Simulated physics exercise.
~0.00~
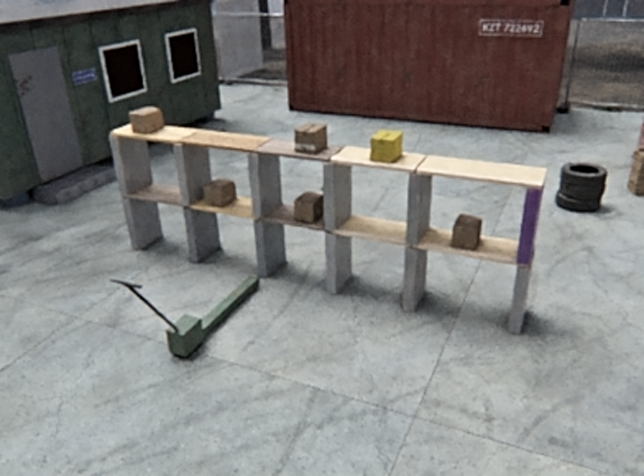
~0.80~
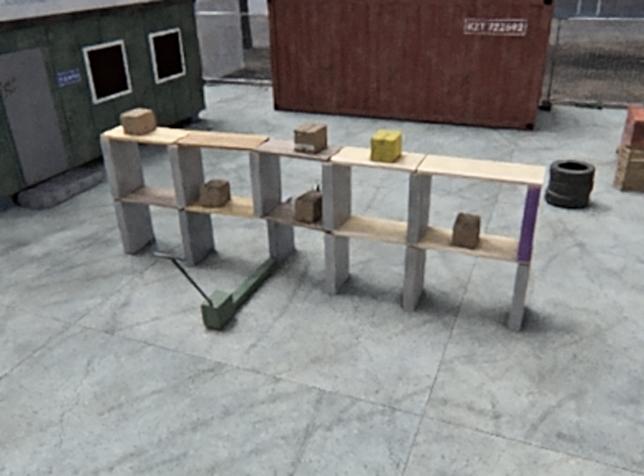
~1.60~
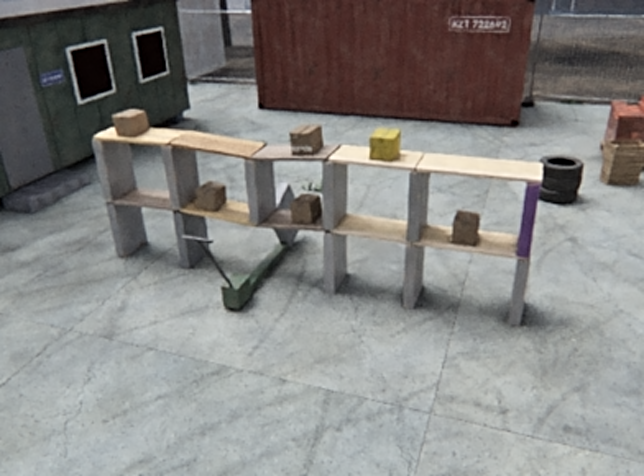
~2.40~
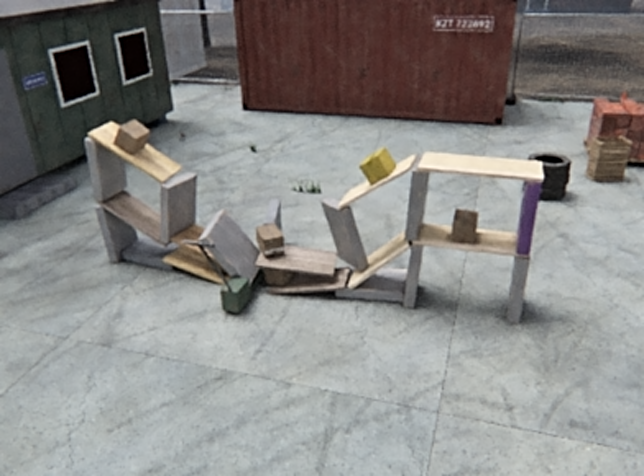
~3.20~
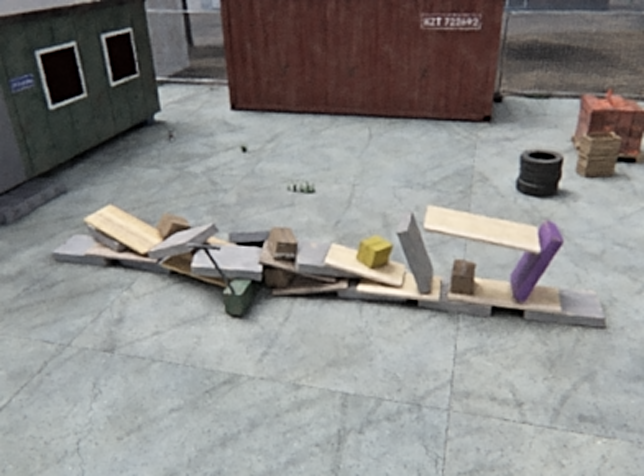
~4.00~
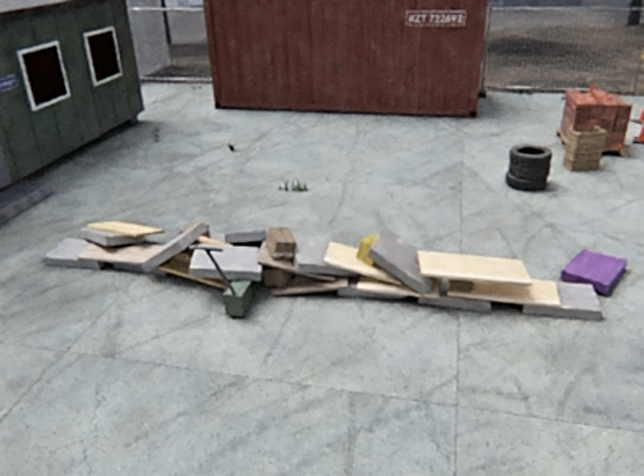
In a concrete yard with a green cabin and a red container, a green jack slides into the foot of a two-tier shelf of grey uprights, boards and cartons, which collapses from the middle outward until everything lies flattened, the purple upright toppling at the right end.
